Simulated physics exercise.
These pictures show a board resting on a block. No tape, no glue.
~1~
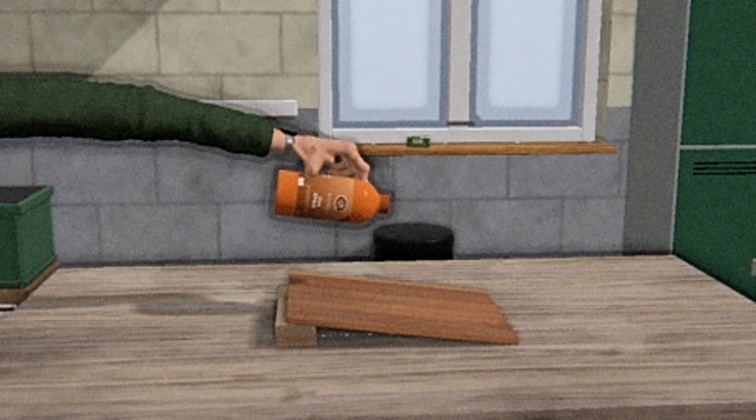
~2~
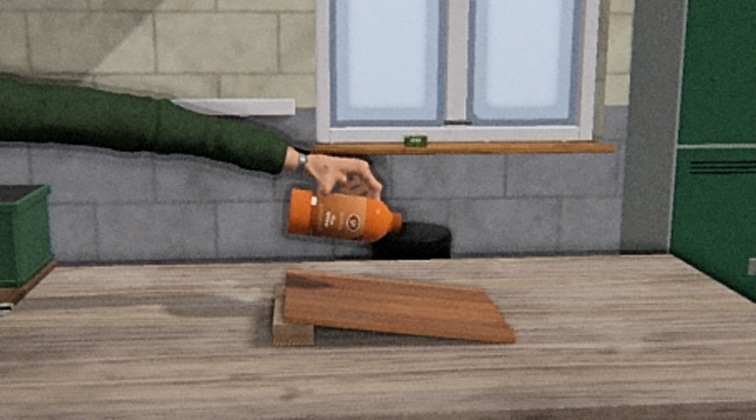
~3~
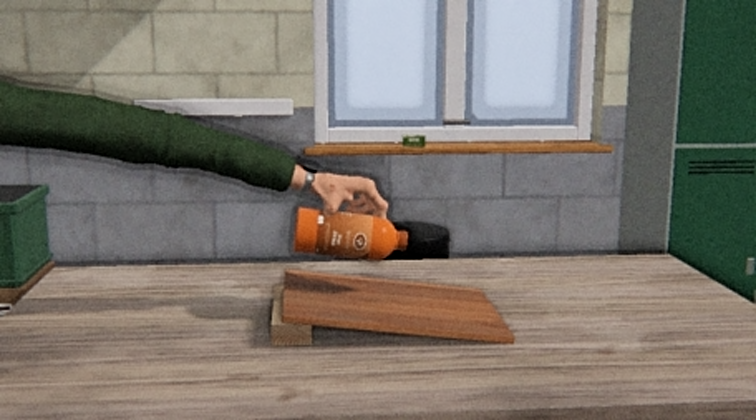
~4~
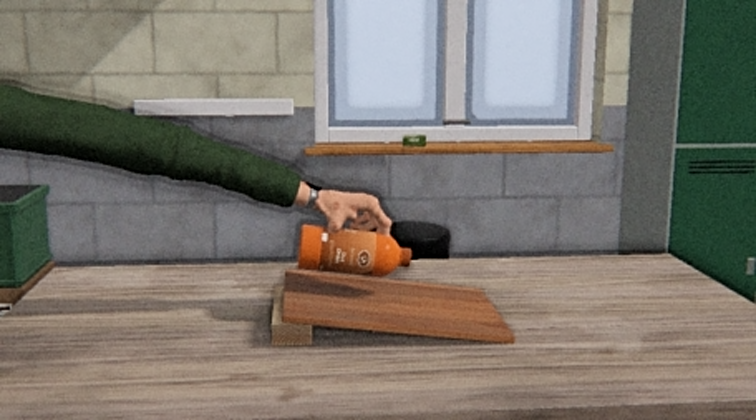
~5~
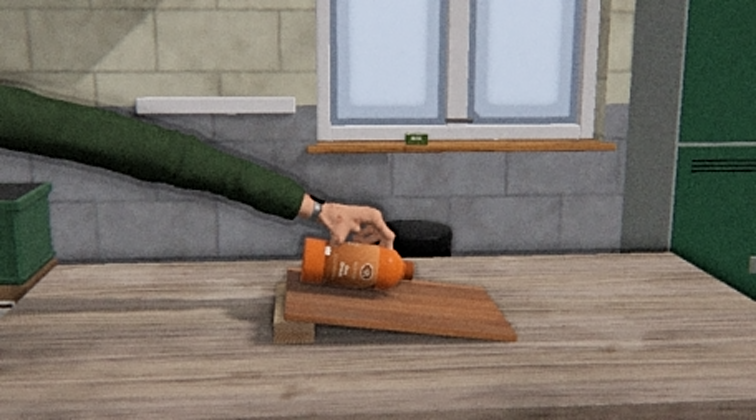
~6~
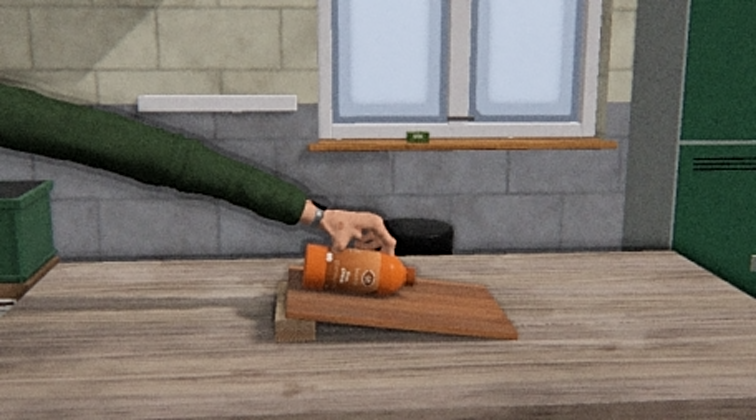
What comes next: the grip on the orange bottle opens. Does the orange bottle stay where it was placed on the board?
Yes - it is going to stay fixed.
Then, 0.20 s past the last view, nothing moves.
Then, 0.50 s past the last view, orange bottle resting near (360, 272).
Finally, it is still in place. Final places as the last picture's camera would see them, orange bottle near (360, 272). The orange bottle keeps its place.
